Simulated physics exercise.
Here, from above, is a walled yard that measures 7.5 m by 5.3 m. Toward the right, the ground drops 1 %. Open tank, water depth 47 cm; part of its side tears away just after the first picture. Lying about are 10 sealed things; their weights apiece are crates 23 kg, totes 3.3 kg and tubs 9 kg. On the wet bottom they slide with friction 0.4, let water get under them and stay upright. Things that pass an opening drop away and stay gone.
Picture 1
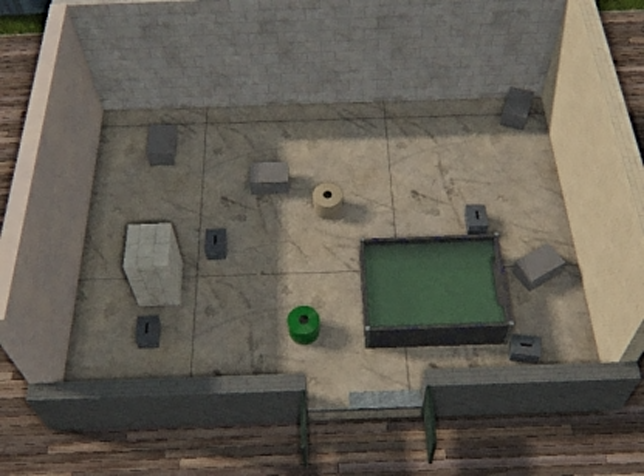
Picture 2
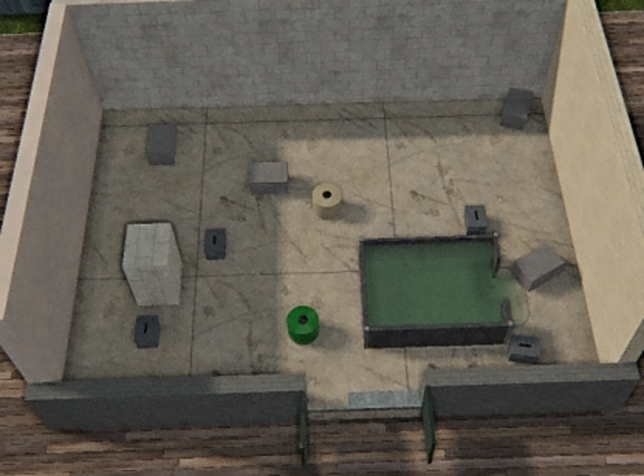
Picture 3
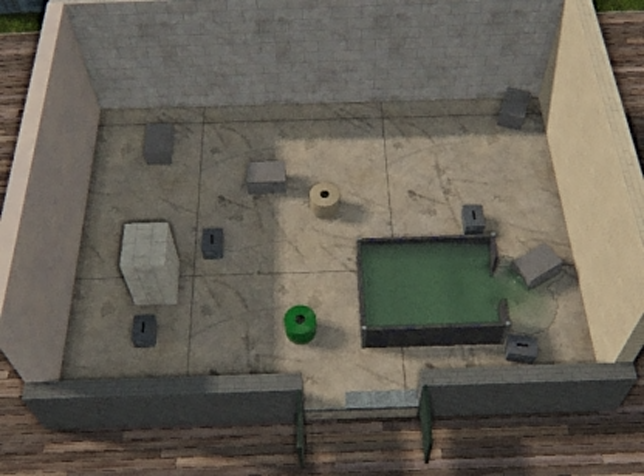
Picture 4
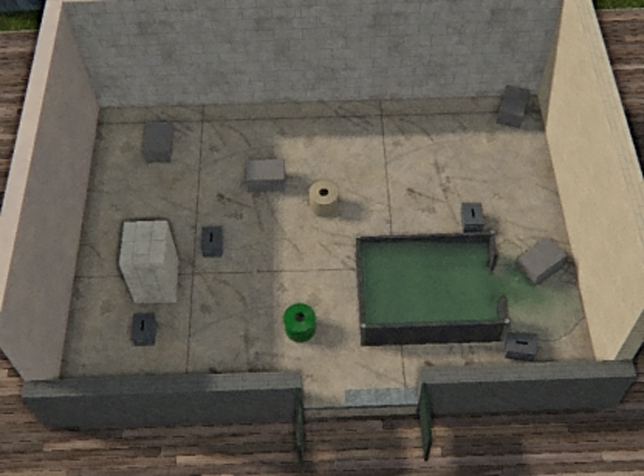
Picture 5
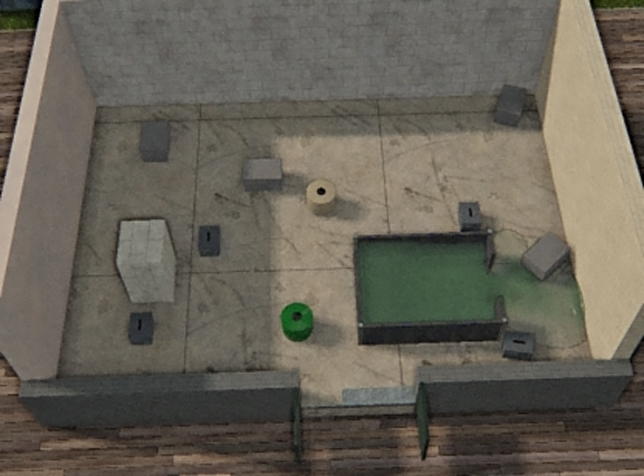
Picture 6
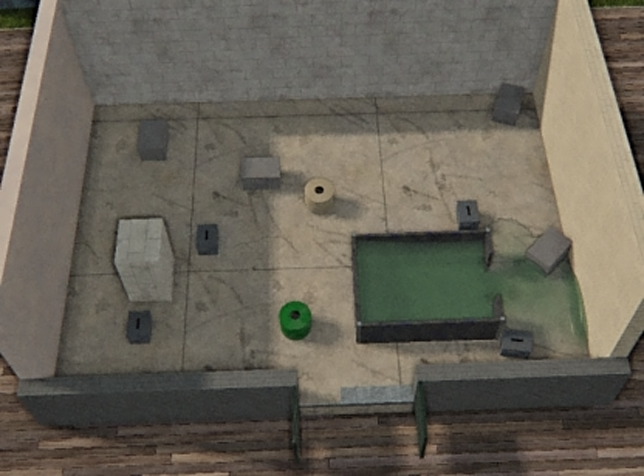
In a walled yard scattered with gray boxes and two round tubs, the right side of a green water tank broke open, and water spread toward the right wall, shifting a gray box slightly.
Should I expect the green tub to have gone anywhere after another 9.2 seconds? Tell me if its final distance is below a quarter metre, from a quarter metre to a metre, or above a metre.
Its final distance is below a quarter metre.
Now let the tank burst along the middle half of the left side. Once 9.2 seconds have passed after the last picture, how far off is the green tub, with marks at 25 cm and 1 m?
Had it gone that way, the green tub would be borne far.
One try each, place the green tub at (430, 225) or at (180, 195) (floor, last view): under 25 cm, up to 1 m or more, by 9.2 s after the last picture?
Nearly still; nearly still.
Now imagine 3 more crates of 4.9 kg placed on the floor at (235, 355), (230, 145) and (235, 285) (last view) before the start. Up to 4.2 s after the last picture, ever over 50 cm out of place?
Result, in listed order: Exceeded / not exceeded / not exceeded.
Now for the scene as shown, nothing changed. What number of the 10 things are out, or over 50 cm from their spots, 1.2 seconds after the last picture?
Count then: 1.
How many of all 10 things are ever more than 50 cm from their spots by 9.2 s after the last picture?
Counting them up, I find 4.
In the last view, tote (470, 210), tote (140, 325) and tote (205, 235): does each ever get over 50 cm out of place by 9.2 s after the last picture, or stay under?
Taking them in order: Fell shy, exceeded and fell shy.
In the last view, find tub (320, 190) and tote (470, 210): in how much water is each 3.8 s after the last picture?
Some 0 cm at the first, some 2 cm at the second.
Then, 1.2 s after the last picture the green tub is near (295, 315), 0.0 m from its start, aground; 0 of 10 are out; 0 afloat.
Then, 3.8 s after the last picture the green tub is near (295, 315), 0.0 m from its start, aground; 0 of 10 are out; 1 afloat.
Then, 6.2 s after the last picture the green tub is near (295, 315), 0.0 m from its start, aground; 0 of 10 are out; 1 afloat.
Then, 9.2 s after the last picture the green tub is near (295, 315), 0.0 m from its start, aground; 0 of 10 are out; 2 afloat.
